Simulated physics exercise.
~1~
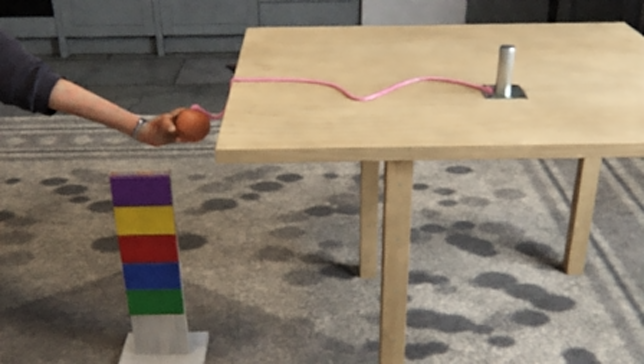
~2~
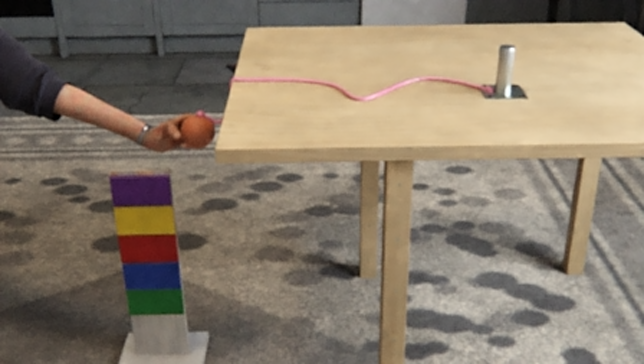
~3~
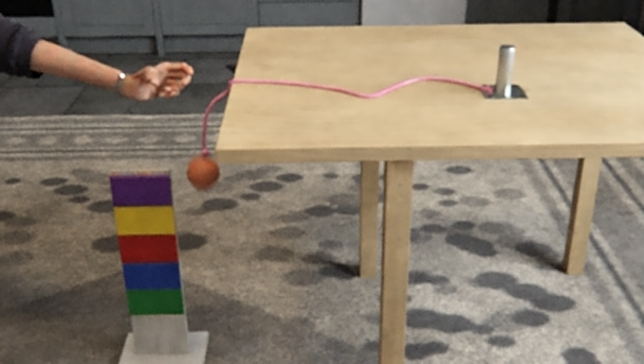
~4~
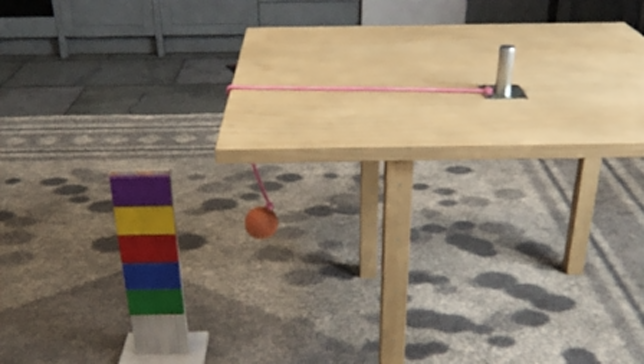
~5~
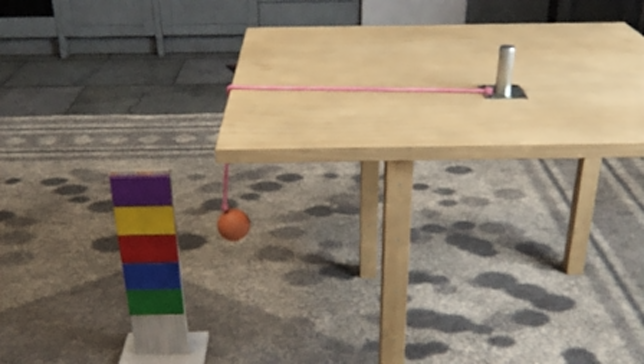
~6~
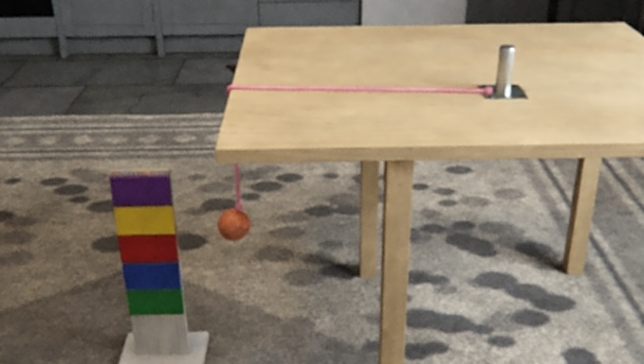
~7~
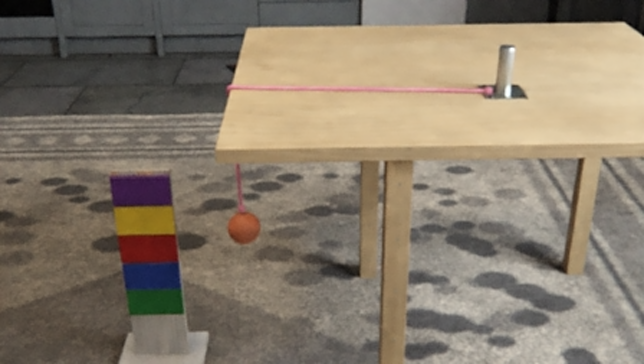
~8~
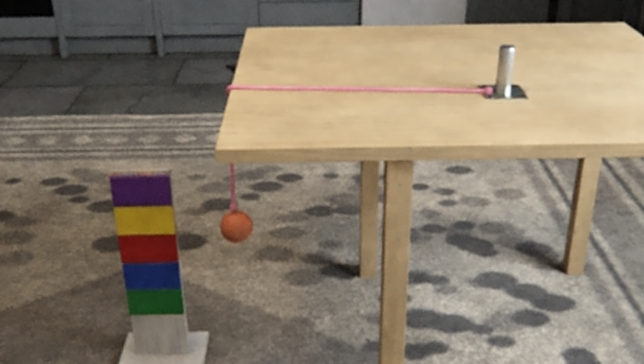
The clip opens with a hand holding an orange just off the left edge of a wooden table, where a pink cord lies in loose curves from an upright metal post. Beside it stands a panel banded purple, yellow, red, blue and green from top to bottom. The hand shifts slightly right, then lets go and draws back as the orange drops. The cord pulls straight across the tabletop, and the orange swings right beneath the table's edge. It swings back left, then sways slightly, ending suspended on the taut cord, level with the yellow band.
